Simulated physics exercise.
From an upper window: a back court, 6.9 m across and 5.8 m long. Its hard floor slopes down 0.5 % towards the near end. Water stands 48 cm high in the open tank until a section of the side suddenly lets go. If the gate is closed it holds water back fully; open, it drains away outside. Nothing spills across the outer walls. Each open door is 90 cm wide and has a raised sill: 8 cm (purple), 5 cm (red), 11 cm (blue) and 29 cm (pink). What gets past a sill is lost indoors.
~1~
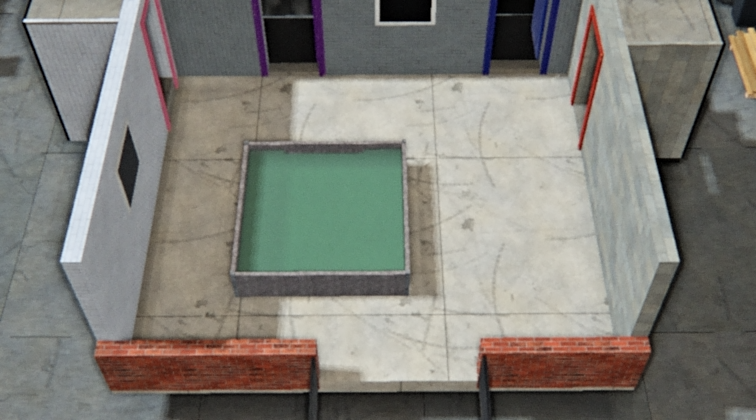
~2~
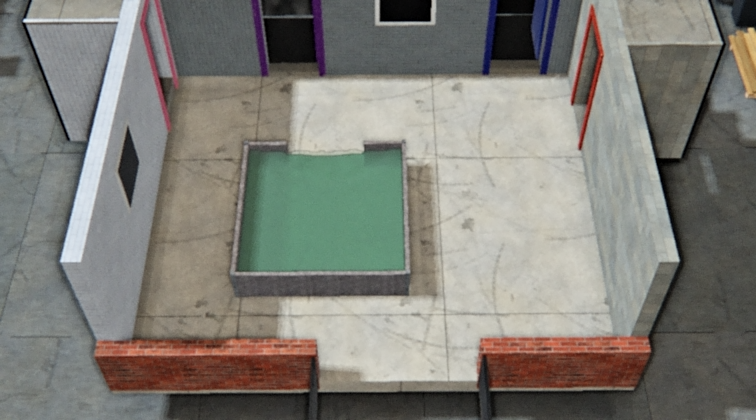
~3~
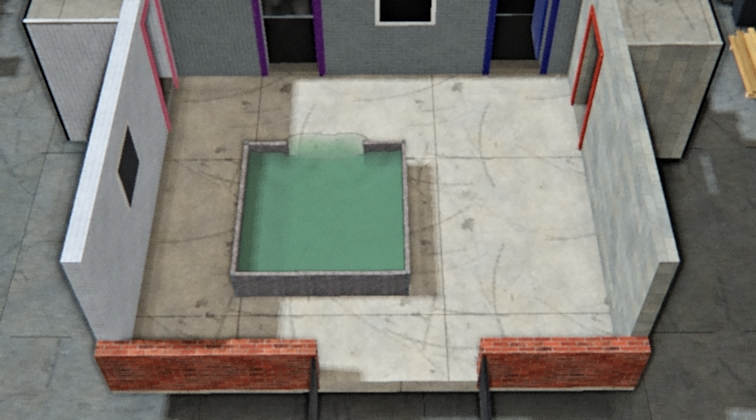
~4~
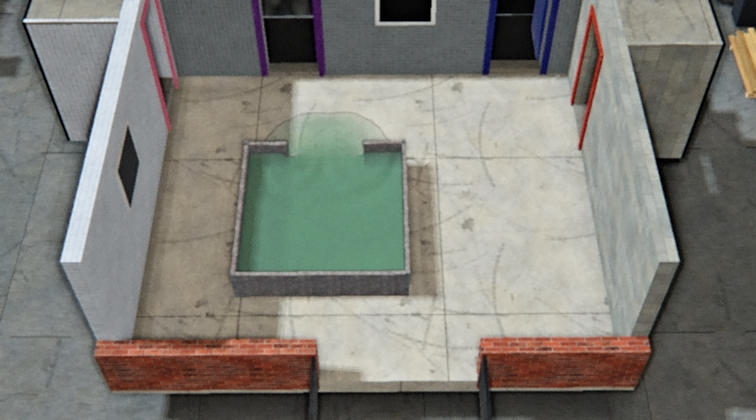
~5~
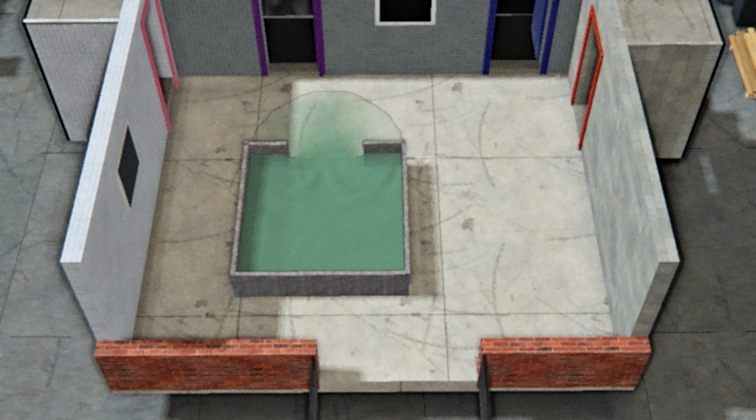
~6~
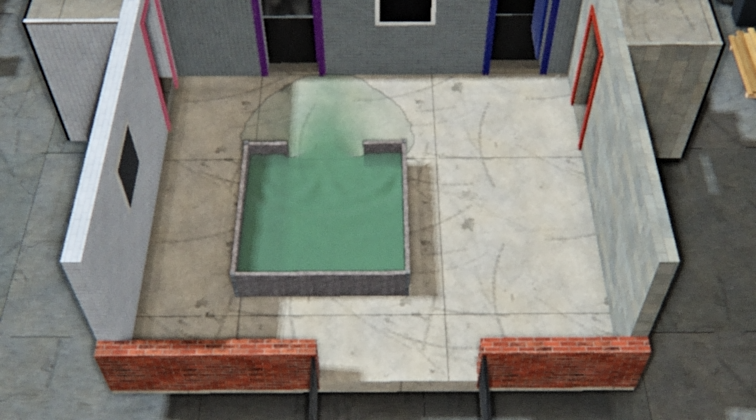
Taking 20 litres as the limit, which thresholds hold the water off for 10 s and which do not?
Door by door: At the purple door it passes the limit; at the red door it exceeds the limit; at the blue door it does not reach the limit; at the pink door it stays under the limit.
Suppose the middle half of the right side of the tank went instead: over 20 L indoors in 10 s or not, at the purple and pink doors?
Against that limit: Purple below, pink under.
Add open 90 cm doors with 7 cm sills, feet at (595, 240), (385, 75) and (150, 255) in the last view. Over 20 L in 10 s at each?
In turn: Below, above, not over.
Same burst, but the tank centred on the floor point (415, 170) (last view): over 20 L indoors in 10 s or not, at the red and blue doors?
Then: Red over, blue under.
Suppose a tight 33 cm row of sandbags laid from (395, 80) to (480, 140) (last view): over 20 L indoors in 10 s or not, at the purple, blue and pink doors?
Against that limit: Purple above, blue under, pink not over.
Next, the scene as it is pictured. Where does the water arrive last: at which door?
It is the red one.
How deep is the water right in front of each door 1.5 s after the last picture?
Depths in cm: Purple 24, red 0, blue 4, pink 4.
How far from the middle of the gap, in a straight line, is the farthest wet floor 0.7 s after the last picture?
Roughly 2.8 m.
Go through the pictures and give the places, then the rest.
The open tank at (323, 208) is whole and still, 48 cm deep, in the first frame.
The front is at a hidden place, 0.7 m from the gap on the open tank's far side; 0.2 m2 of floor is under water; 48 cm left at the back of the open tank, in the second frame.
Water pours out on the open tank's far side and has run 0.8 m, to (289, 142); typically 8 cm deep outside, 48 cm at the open tank's back, in the third frame.
Water pours out on the open tank's far side and has run 1.2 m, to (347, 116); typically 6 cm deep outside, 48 cm at the open tank's back, in the fourth frame.
Water pours out on the open tank's far side and has run 1.6 m, to (313, 96); typically 5 cm deep outside, 48 cm at the open tank's back, in the fifth frame.
The front is at (314, 76), 2.1 m from the gap on the open tank's far side; 3.7 m2 of floor is under water; 48 cm left at the back of the open tank, in the sixth frame.
Then, 0.7 s after the last picture water covers 15 % of the floor and is deepest (28 cm) near (328, 161); purple door 20 cm at the sill, 26 L in, red door not reached, blue door not reached, pink door not reached.
Then, 1.5 s after the last picture water covers 25 % of the floor and is deepest (28 cm) near (328, 161); purple door 24 cm at the sill, 97 L in, red door not reached, blue door 4 cm at the sill, 0 L in, pink door not reached.
Then, 2.8 s after the last picture water covers 40 % of the floor and is deepest (24 cm) near (179, 77); purple door 20 cm at the sill, 201 L in, red door 12 cm at the sill, 6 L in, blue door 6 cm at the sill, 0 L in, pink door 17 cm at the sill, 0 L in.
Then, 5.3 s after the last picture water covers 70 % of the floor and is deepest (17 cm) near (189, 77); purple door 15 cm at the sill, 280 L in, red door 10 cm at the sill, 66 L in, blue door 7 cm at the sill, 0 L in, pink door 14 cm at the sill, 0 L in.
Then, 9.3 s after the last picture water covers 95 % of the floor and is deepest (11 cm) near (128, 367); purple door 9 cm at the sill, 313 L in, red door 7 cm at the sill, 107 L in, blue door 6 cm at the sill, 0 L in, pink door 9 cm at the sill, 0 L in.
